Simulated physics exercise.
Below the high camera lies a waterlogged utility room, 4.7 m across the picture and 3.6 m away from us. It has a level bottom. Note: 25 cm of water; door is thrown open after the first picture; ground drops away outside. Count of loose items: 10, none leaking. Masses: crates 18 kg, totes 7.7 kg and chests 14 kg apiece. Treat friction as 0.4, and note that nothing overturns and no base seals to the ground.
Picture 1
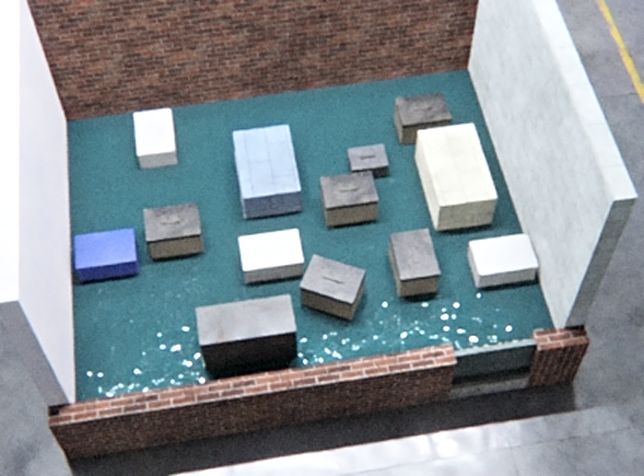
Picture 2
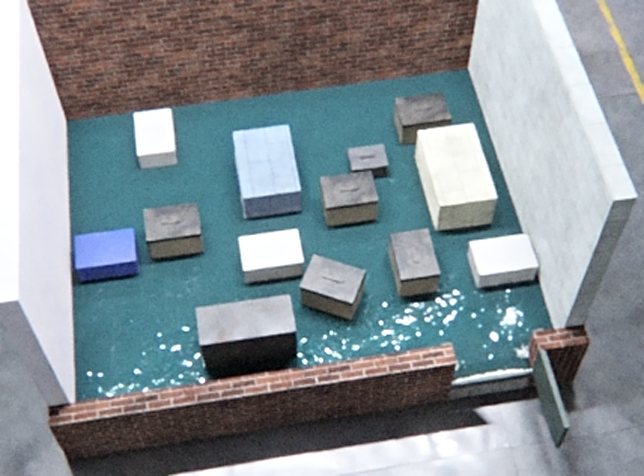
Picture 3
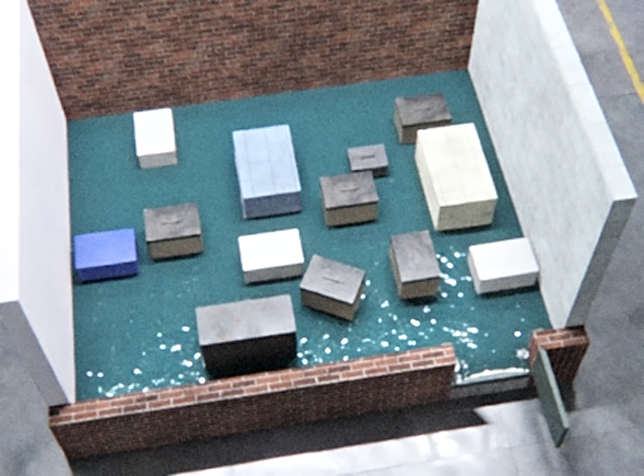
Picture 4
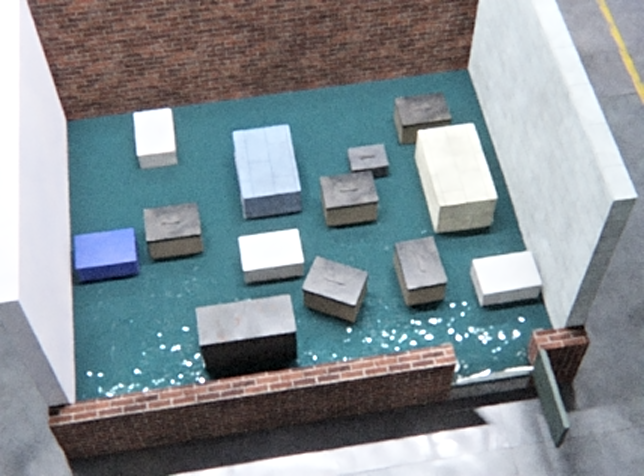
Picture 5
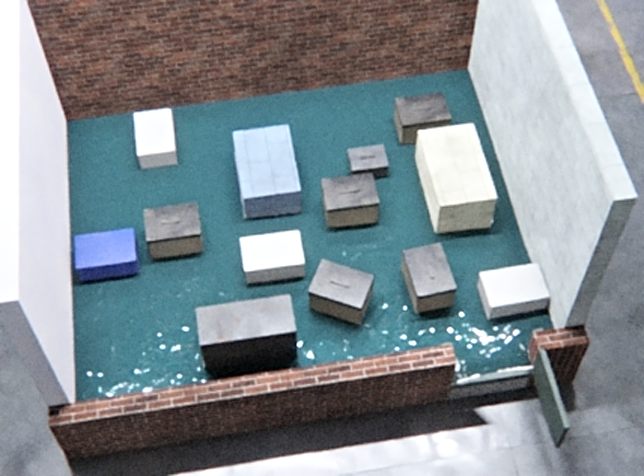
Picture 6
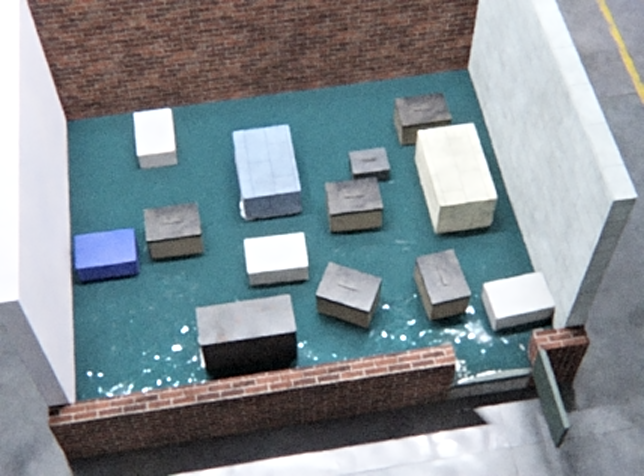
Flooded utility room seen from above, a door swinging open at lower right, then nearby boxes drifting and turning slightly rightward.
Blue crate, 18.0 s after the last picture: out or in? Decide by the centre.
In.
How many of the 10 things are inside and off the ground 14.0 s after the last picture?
I count 4.
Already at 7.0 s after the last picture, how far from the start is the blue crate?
I'd put it at around 30 cm.
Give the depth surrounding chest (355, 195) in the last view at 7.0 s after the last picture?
17 cm.
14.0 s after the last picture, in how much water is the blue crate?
Depth: About 16 cm.
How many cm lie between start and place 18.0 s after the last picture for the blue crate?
I'd say close to 80 centimetres.
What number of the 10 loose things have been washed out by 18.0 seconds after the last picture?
The answer is 6 at that time.
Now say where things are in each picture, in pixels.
The blue crate at (105, 248) floats; about 3830 L in view; 0 of 10 have shifted, in the first frame.
The blue crate at (105, 248), afloat; about 3800 L in view; 0 of 10 have shifted, in the second frame.
The blue crate at (105, 248) floats; 25 cm deep round most things; 0 of 10 have shifted, in the third frame.
The blue crate at (105, 248) floats; about 3710 L in view; 2 of 10 have shifted, in the fourth frame.
The blue crate at (105, 248) floats; about 3660 L in view; 3 of 10 have shifted, in the fifth frame.
The blue crate at (105, 248), afloat; 23 cm deep round most things; 5 of 10 have shifted, in the sixth frame.
Then, 2.0 s after the last picture the blue crate is near (113, 256), 0.1 m from its start, afloat; 0 of 10 are out; 10 afloat.
Then, 7.0 s after the last picture the blue crate is near (123, 267), 0.3 m from its start, afloat; 3 of 10 are out; 7 afloat.
Then, 14.0 s after the last picture the blue crate is near (154, 282), 0.6 m from its start, afloat; 6 of 10 are out; 4 afloat.
Then, 18.0 s after the last picture the blue crate is near (171, 283), 0.8 m from its start, afloat; 6 of 10 are out; 4 afloat.
